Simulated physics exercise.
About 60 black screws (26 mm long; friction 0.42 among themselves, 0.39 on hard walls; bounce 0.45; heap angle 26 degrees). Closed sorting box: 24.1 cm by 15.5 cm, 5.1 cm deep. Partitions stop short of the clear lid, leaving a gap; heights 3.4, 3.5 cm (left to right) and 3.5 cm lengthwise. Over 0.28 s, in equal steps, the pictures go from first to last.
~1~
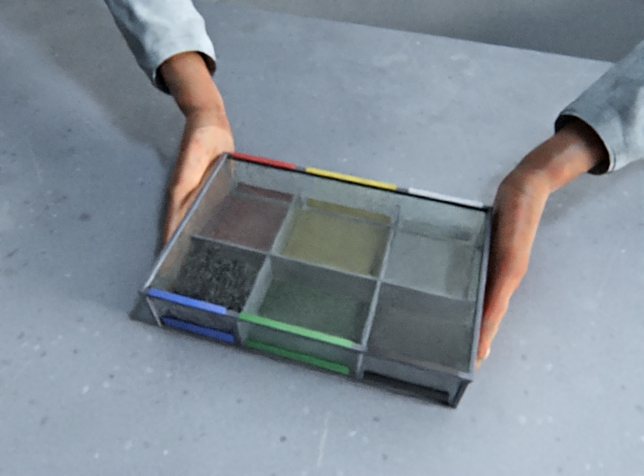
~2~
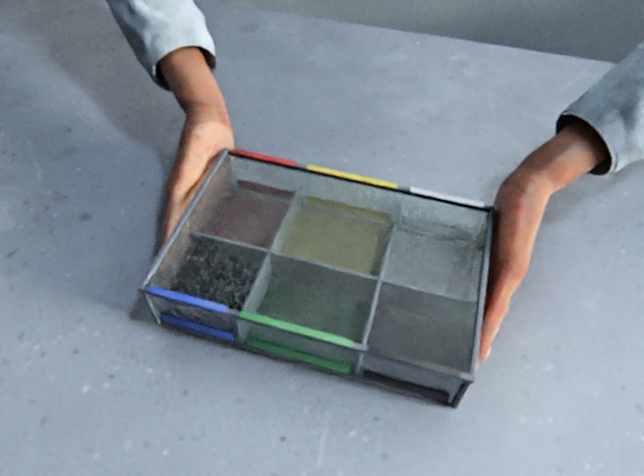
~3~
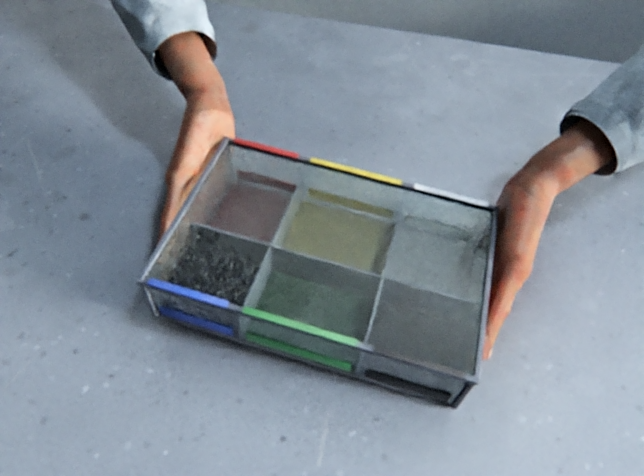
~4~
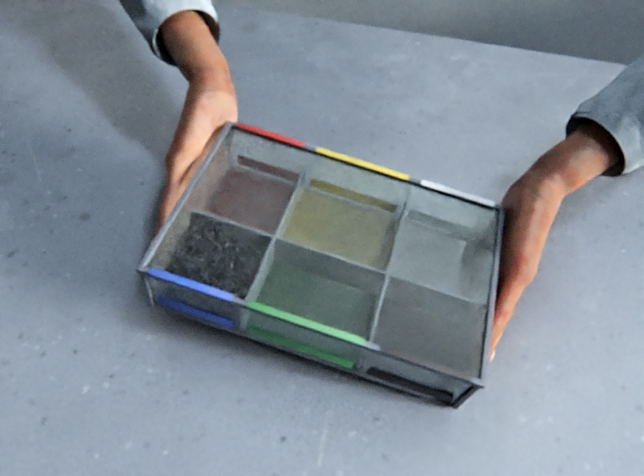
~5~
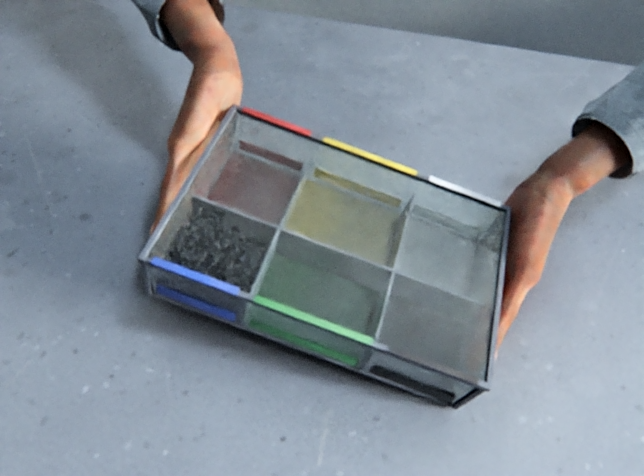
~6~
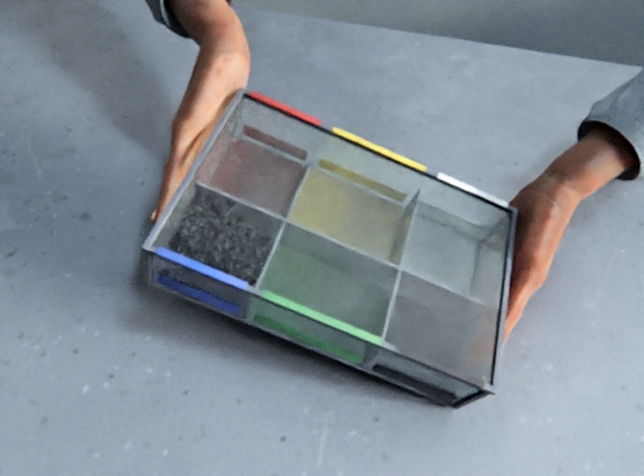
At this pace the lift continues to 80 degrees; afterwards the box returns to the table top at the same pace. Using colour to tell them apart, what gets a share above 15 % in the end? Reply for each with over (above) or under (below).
Red - under, blue - over, green - over, yellow - under, white - under, black - under.
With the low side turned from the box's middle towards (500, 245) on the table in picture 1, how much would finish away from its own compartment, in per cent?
Estimate: Near 25 per cent.
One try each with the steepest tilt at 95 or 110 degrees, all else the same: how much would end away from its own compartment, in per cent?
Some 40 and some 35 per cent, respectively.
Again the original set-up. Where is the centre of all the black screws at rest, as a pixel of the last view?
My guess is close to (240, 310).
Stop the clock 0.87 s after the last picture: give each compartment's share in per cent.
Shares - red: 0, blue: 95, green: 5, yellow: 0, white: 0, black: 0.
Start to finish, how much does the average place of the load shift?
Roughly 4.5 cm.
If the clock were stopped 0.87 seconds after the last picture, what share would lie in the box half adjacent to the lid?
Close to 30 in a hundred.
Then, 0.87 s after the last picture, tilt 80 degrees; blue 95 %, green 5 %.
Then, 1.47 s after the last picture, tilt 34 degrees; blue 75 %, green 25 %.
Then, 2.11 s after the last picture, tilt 0 degrees; blue 75 %, green 25 %.
In the end, red 0 %, blue 75 %, green 25 %, yellow 0 %, white 0 %, black 0 %.
